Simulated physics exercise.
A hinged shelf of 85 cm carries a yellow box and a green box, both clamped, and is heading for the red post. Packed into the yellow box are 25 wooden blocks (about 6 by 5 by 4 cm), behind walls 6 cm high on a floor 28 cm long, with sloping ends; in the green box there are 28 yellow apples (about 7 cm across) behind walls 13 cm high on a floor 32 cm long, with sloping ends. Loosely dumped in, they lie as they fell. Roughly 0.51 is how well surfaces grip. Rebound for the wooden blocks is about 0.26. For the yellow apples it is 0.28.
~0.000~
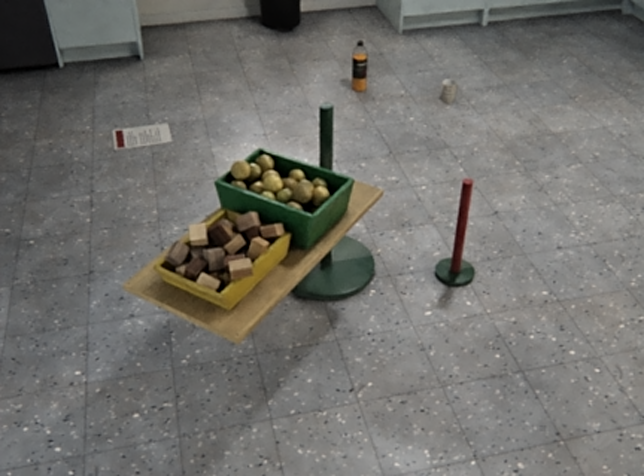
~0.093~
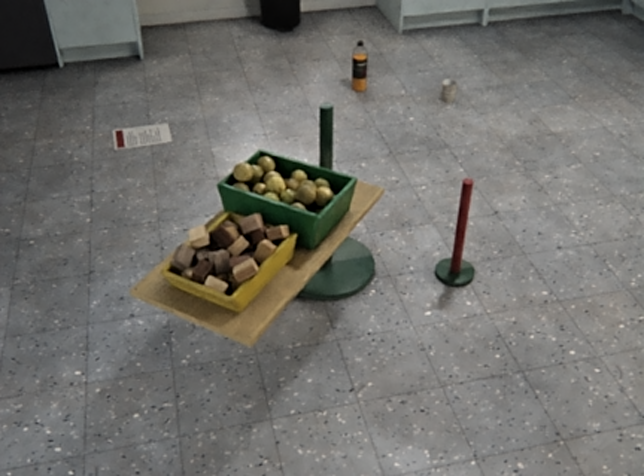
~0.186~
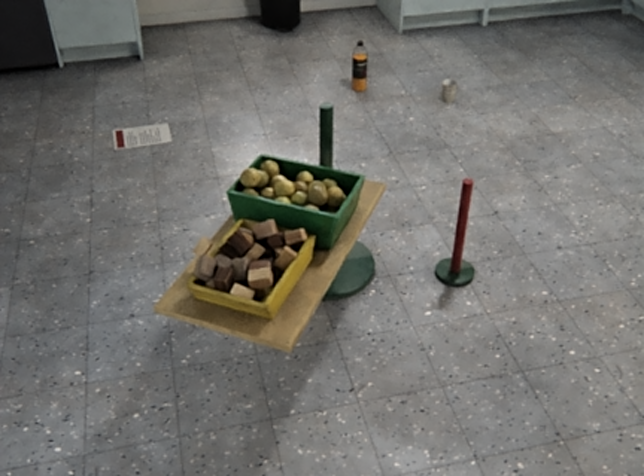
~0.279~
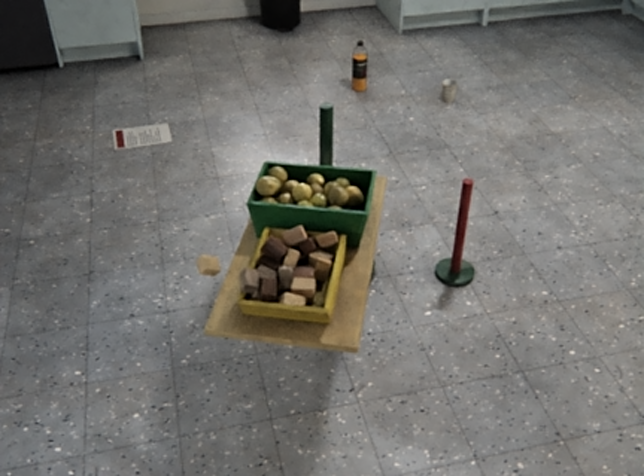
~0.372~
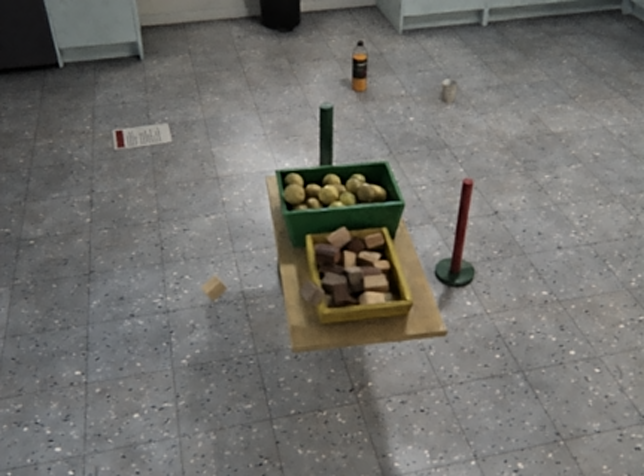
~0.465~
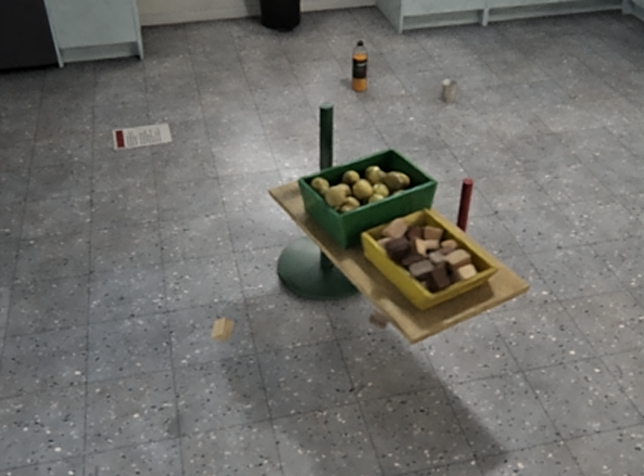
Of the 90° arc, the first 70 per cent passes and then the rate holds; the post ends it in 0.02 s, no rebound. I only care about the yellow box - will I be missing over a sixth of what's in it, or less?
You'll be missing more than a sixth of it.
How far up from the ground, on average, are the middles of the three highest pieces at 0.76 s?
Around 62 centimetres.
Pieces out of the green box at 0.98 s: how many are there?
Green box - close to 0.
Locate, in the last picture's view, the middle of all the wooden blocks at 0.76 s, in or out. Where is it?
Near (495, 210).
After 0.56 s, end of the swing.
After 0.64 s, yellow box 20 in, 5 out and green box 28 in, 0 out.
After 0.76 s, yellow box 18 in, 7 out and green box 28 in, 0 out.
After 0.98 s, yellow box 17 in, 8 out and green box 28 in, 0 out.
When it is over (at 1.41 s), yellow box 17 in, 8 out and green box 28 in, 0 out. Asked share, 8 of 25, 32 per cent.
